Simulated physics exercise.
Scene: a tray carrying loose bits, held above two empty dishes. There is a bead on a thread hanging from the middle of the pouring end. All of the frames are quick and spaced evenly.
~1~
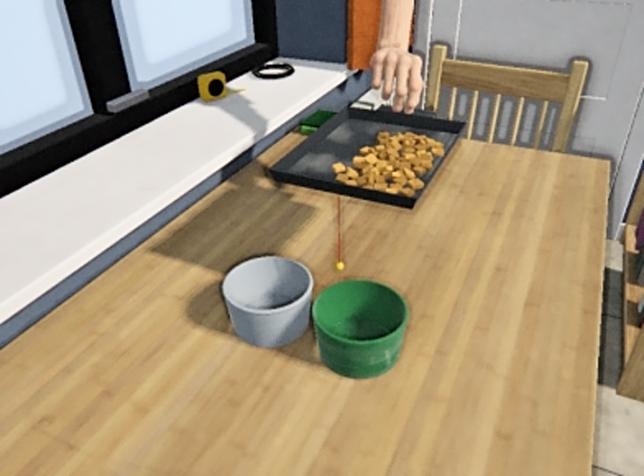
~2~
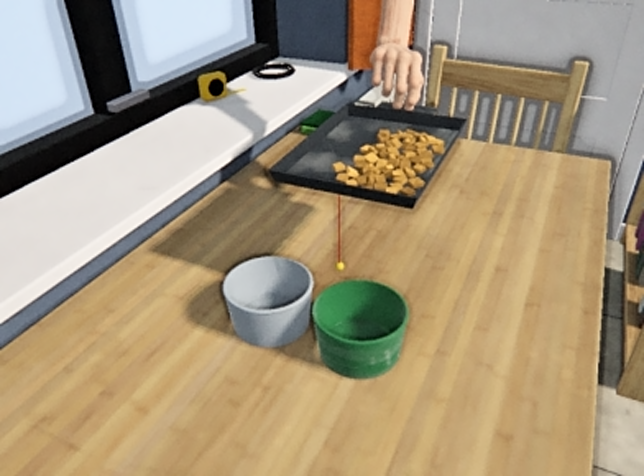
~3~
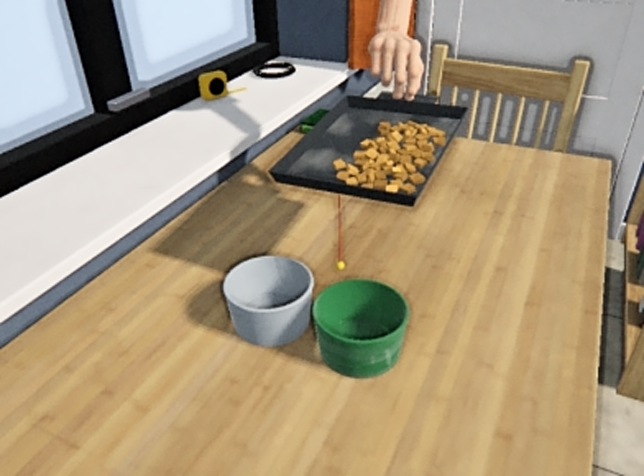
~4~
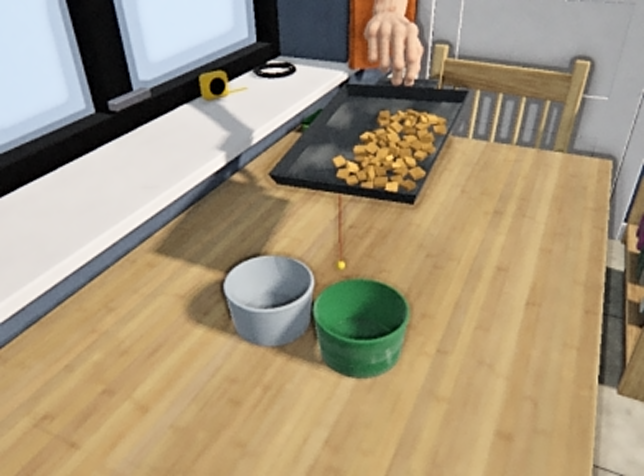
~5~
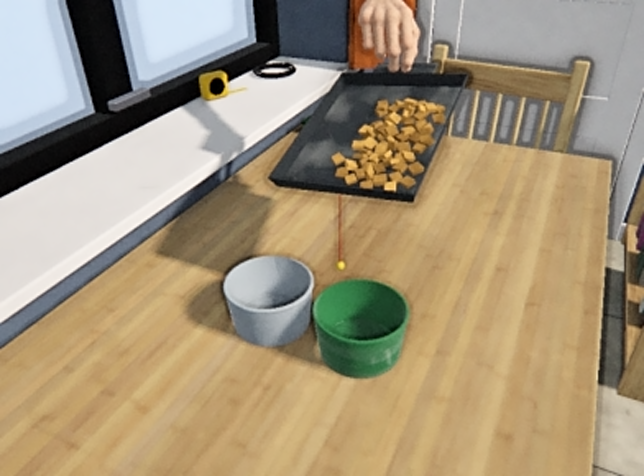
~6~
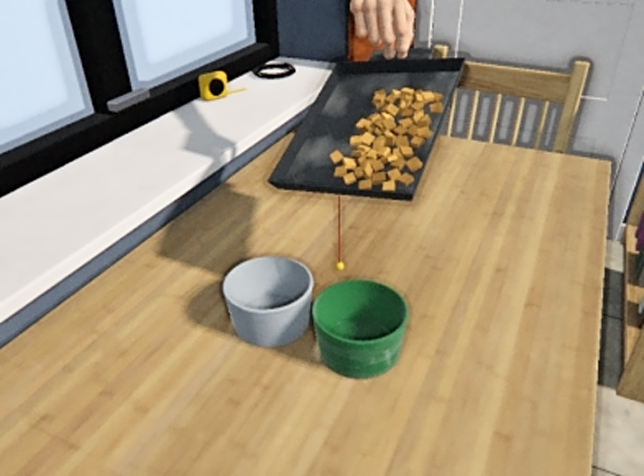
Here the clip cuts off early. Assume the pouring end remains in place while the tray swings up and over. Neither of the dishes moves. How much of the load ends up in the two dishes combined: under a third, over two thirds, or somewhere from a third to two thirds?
The dishes will most likely exceed two thirds of the load.
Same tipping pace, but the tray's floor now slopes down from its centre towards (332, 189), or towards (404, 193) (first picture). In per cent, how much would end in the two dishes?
Respectively close to 90 and 20 in a hundred.
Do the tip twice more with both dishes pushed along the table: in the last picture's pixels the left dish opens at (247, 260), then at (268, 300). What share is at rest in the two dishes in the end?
80 and 40 %.
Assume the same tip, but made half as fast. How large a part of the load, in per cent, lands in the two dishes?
Something like 90 percent, give or take.
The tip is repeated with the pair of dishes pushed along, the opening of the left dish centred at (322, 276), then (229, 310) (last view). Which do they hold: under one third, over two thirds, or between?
Try one: The middle third. Try two: Less than a third.
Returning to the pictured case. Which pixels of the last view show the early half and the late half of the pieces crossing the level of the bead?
First part (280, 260), rest (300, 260).
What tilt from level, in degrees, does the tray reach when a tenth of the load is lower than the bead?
Angle: Close to 80°.
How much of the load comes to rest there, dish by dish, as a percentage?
The left dish gets close to 80 per cent and the right dish close to 10 per cent.
Shortly afterwards, tray tipped steeply; all but a few on the tray; a little in the air.
Next, tray tipped past a quarter turn; a little on the tray; a little in the right dish; near half in the left dish; a little outside both; near a quarter in the air.
Some moments later, tray tipped past a quarter turn; a little in the right dish; the bulk in the left dish; near a quarter outside both.
In the end, tray tipped past a quarter turn; a little in the right dish; the bulk in the left dish; near a quarter outside both.
